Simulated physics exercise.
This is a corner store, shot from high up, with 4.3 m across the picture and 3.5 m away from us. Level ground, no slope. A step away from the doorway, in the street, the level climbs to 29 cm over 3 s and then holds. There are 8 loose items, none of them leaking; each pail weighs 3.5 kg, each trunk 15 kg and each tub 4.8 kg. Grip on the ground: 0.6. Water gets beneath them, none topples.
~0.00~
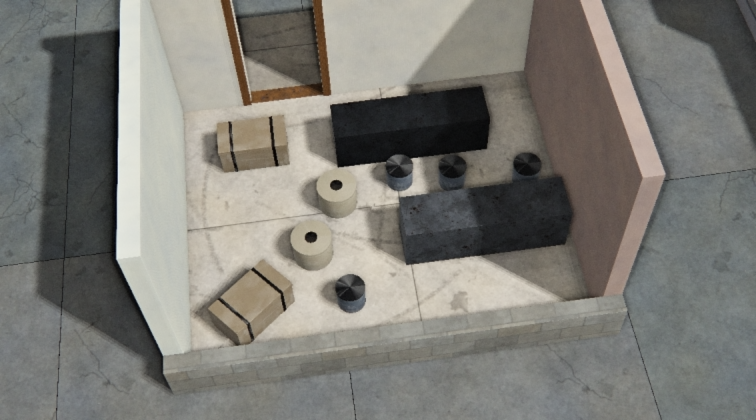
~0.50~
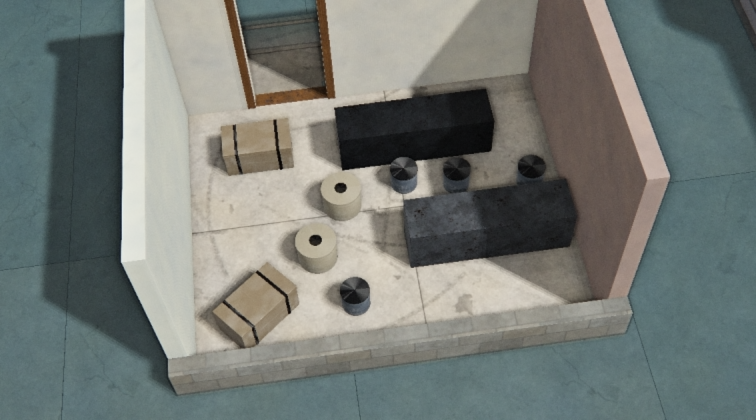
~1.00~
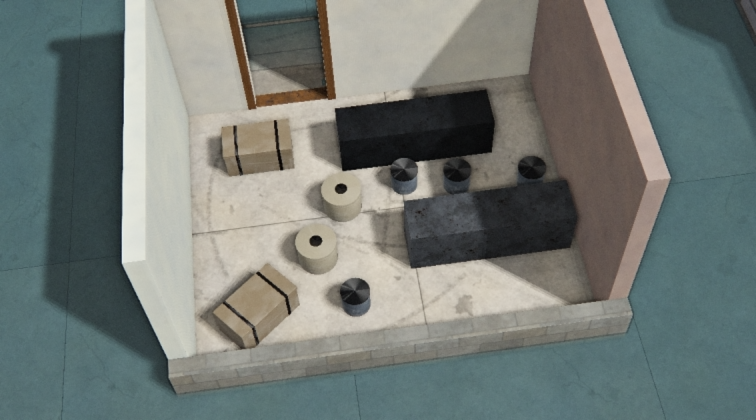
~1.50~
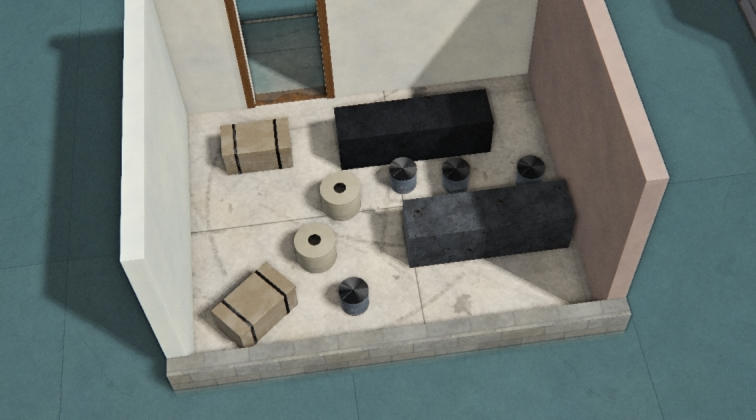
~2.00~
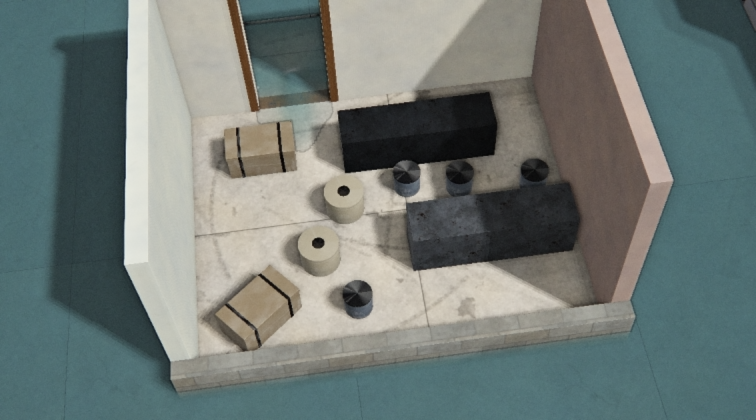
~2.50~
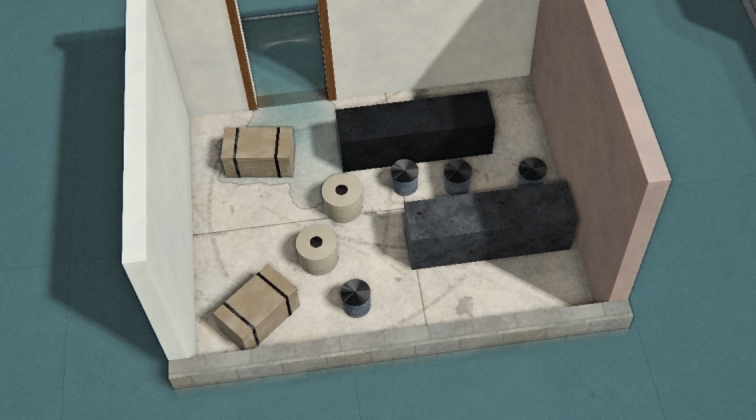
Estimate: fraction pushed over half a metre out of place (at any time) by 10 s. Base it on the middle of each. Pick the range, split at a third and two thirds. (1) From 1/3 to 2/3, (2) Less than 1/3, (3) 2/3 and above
Option 3: 2/3 and above.
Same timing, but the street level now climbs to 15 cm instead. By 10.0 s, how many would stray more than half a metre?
The count would be 4.
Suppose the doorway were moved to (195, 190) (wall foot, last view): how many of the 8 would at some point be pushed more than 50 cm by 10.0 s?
8.
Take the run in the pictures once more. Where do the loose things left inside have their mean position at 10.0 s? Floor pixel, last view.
It works out to somewhere near (455, 248) on the floor.
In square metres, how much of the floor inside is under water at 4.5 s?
Some 10.0 m2.
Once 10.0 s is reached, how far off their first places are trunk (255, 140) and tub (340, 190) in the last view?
Net displacement, in order: 250 cm; 250 cm.
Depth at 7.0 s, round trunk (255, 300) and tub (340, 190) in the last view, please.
16 and 8 cm.
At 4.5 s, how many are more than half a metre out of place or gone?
Count then: 3.
After 3.5 s 2 of 8 are over 50 cm from their spots; 0 afloat.
After 4.5 s 3 of 8 are over 50 cm from their spots; 2 afloat.
After 7.0 s 5 of 8 are over 50 cm from their spots; 5 afloat.
After 10.0 s 7 of 8 are over 50 cm from their spots, and 7 have been at some point; 8 afloat.
